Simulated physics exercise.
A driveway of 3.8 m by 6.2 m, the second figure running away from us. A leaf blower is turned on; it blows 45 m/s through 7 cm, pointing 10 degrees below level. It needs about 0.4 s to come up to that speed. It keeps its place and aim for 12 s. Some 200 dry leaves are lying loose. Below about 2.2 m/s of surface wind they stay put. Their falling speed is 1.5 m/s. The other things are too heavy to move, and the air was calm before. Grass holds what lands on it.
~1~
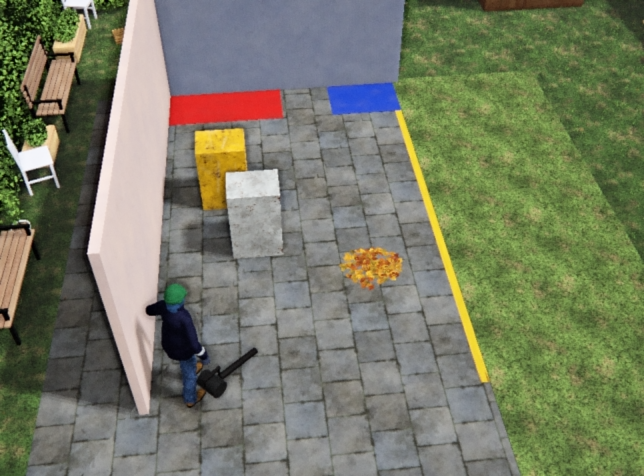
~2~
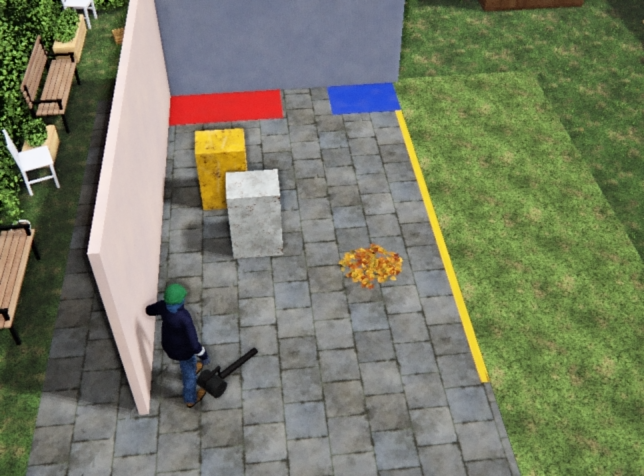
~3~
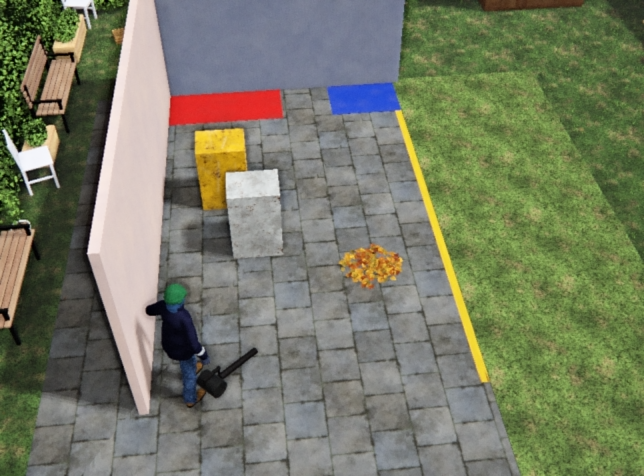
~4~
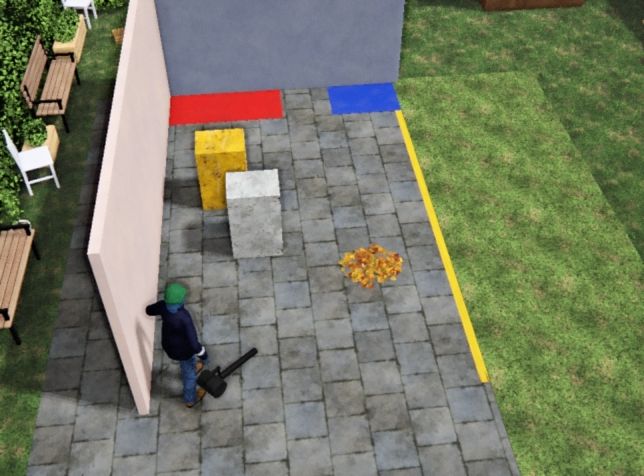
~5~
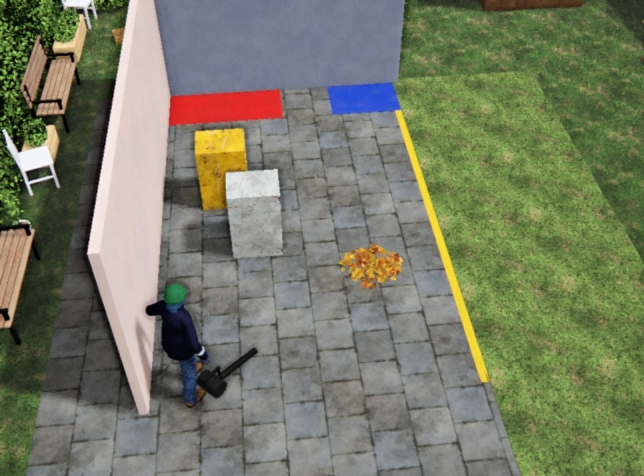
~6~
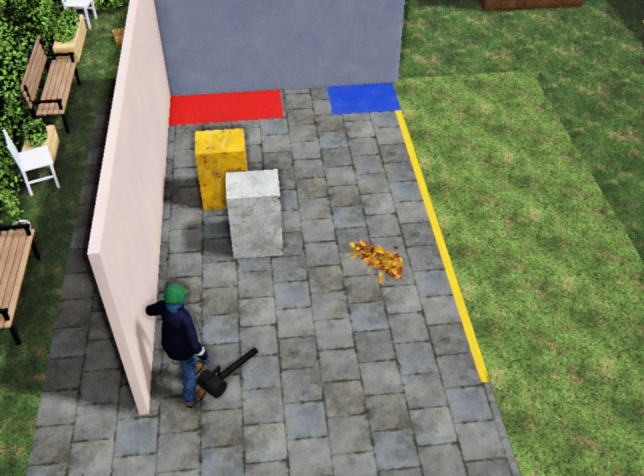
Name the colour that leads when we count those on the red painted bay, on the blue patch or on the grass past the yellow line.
It is yellow that takes the most.
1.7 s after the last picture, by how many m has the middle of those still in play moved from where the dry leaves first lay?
Roughly 1.6 m.
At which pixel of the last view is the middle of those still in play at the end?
Around (442, 209).
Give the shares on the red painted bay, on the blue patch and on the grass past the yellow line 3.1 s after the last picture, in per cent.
About 0 % red, 0 % blue, 80 % yellow.
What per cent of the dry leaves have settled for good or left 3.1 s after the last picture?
Near 100 %.
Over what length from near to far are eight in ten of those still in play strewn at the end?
Roughly 1.6 m.
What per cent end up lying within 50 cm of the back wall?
About 0 %.
Then, 1.7 s after the last picture, 82 % are on the grass past the yellow line, 0 % on the red painted bay and 0 % on the blue patch; the middle of those still in play is near (442, 209); 98 % have settled or left.
Then, 3.1 s after the last picture, 82 % are on the grass past the yellow line, 0 % on the red painted bay and 0 % on the blue patch; the middle of those still in play is near (442, 209); 99 % have settled or left.
Then, 5.8 s after the last picture, 82 % are on the grass past the yellow line, 0 % on the red painted bay and 0 % on the blue patch; the middle of those still in play is near (442, 209); 100 % have settled or left.
Then, 11.2 s after the last picture, at the end, 82 % are on the grass past the yellow line, 0 % on the red painted bay and 0 % on the blue patch; the middle of those still in play is near (442, 209).
